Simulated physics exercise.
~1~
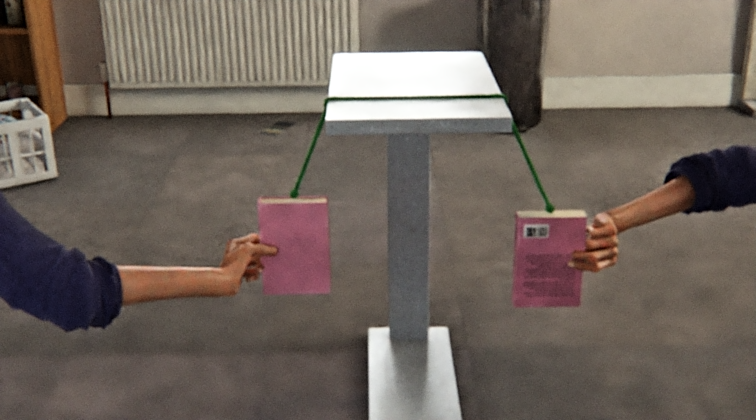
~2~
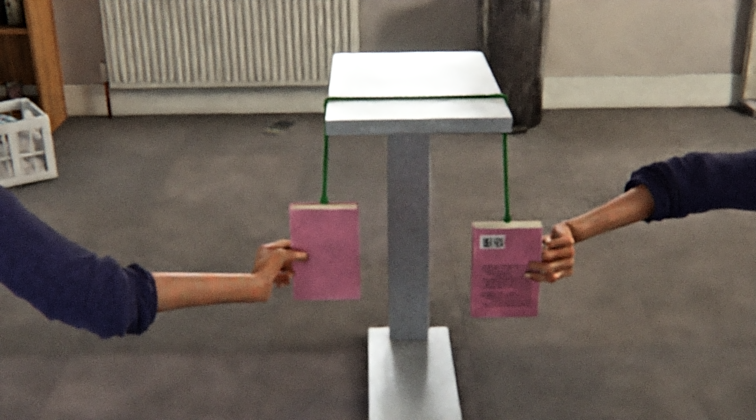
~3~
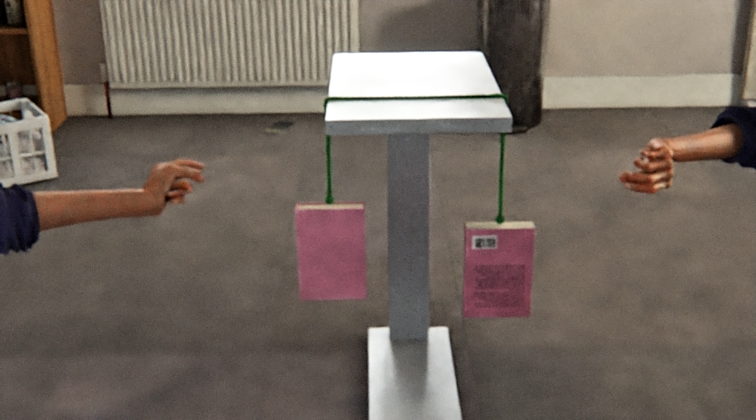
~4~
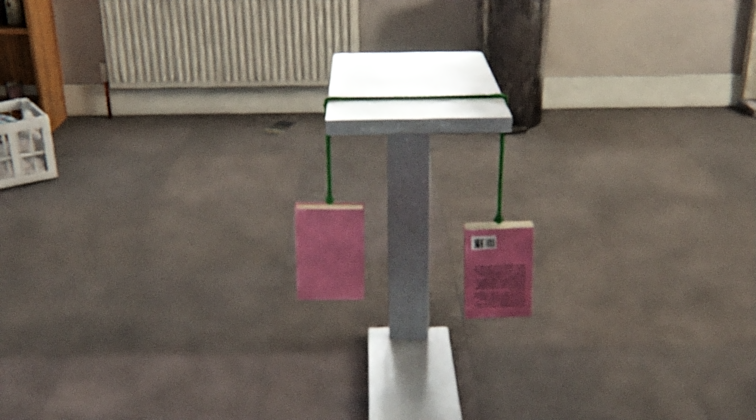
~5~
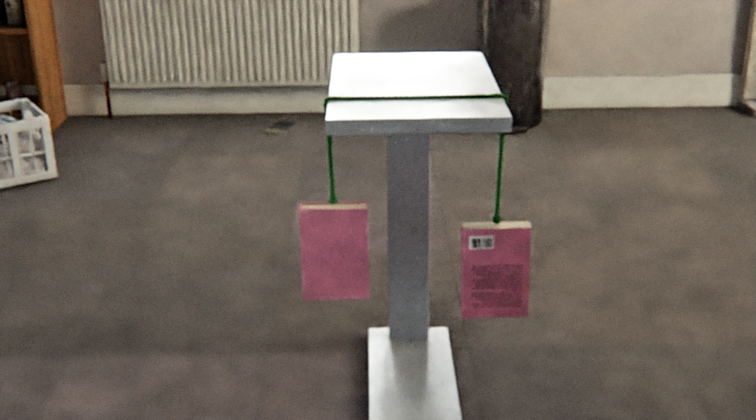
Two pink books on a green cord over a small white table, brought inward by two hands, released and hanging balanced.
